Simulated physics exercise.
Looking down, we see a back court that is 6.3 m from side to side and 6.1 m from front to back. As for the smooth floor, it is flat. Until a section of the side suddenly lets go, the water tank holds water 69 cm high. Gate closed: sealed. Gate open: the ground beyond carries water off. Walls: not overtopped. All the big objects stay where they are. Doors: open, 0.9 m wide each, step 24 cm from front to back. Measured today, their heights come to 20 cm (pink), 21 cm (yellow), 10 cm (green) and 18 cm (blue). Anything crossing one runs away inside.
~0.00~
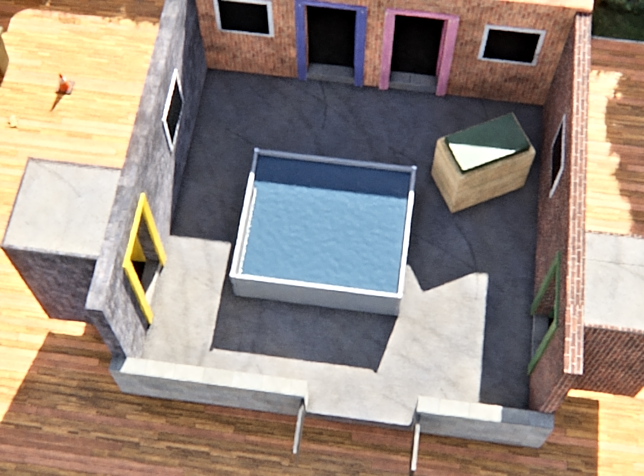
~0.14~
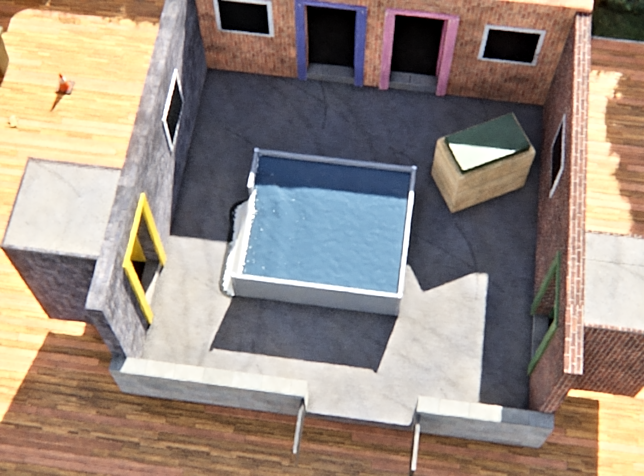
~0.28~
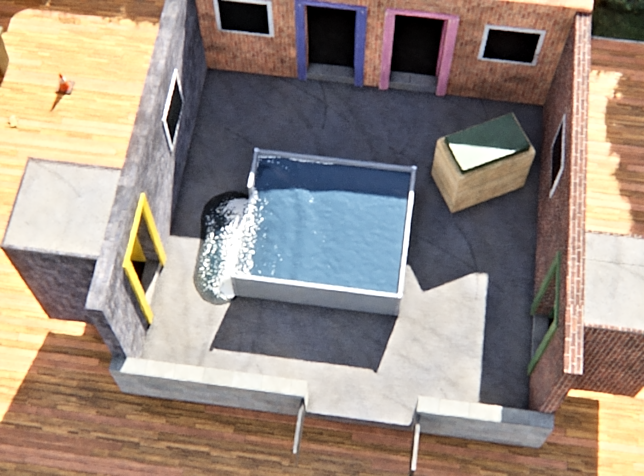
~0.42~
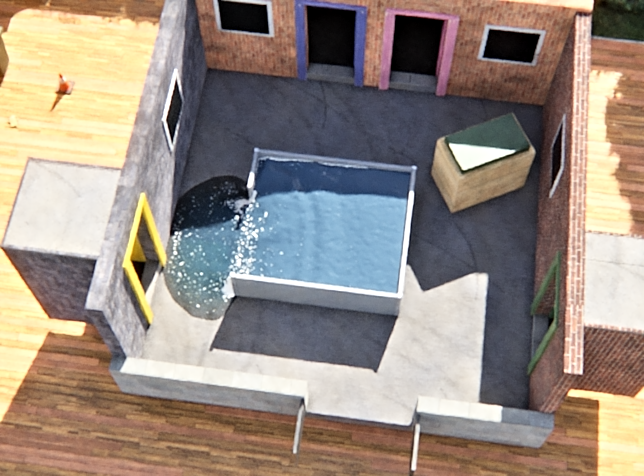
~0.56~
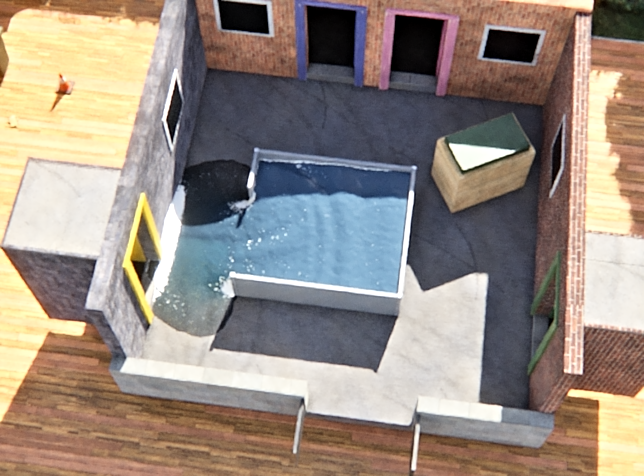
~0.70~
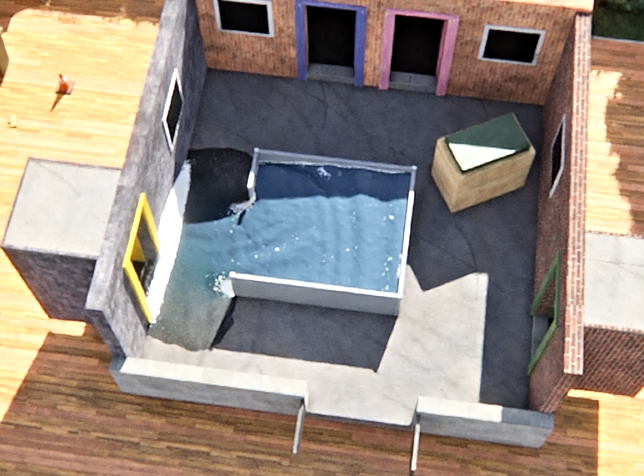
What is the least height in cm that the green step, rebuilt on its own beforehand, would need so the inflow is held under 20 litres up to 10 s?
Around 18 cm would be enough.
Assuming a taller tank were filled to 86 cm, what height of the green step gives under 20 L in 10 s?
Around 24 cm high.
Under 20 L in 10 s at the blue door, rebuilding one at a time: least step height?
The blue door needs around 9.5 cm.
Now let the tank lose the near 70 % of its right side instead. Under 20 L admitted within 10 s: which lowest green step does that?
I'd say close to 34 cm.
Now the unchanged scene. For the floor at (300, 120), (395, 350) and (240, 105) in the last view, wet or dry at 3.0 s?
One by one: Drenched, drenched, drenched.
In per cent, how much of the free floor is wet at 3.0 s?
Wet: Close to 55 %.
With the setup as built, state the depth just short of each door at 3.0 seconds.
Depths in cm: Pink 3, yellow 33, green 0, blue 15.
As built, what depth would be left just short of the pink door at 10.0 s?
About 13.0 centimetres deep.
After 1.4 s water covers 20 % of the floor, deepest (52 cm) near (178, 246); it has not reached the green door.
After 3.0 s water covers 55 % of the floor, deepest (46 cm) near (138, 374); it has not reached the green door.
After 10.0 s water covers 95 % of the floor, deepest (18 cm) near (520, 381); 15 cm at the green door, 192 litres in over its 10 cm step.
At the green door as built, the water arrived by 3.8 s and peaked near 23 cm at 4.4 s.
Run again over the same 10 s with other heights there, 61 litres in over 15 cm, 9 litres over 20.5 cm. The limit of 20 litres is kept from about 18 cm up.
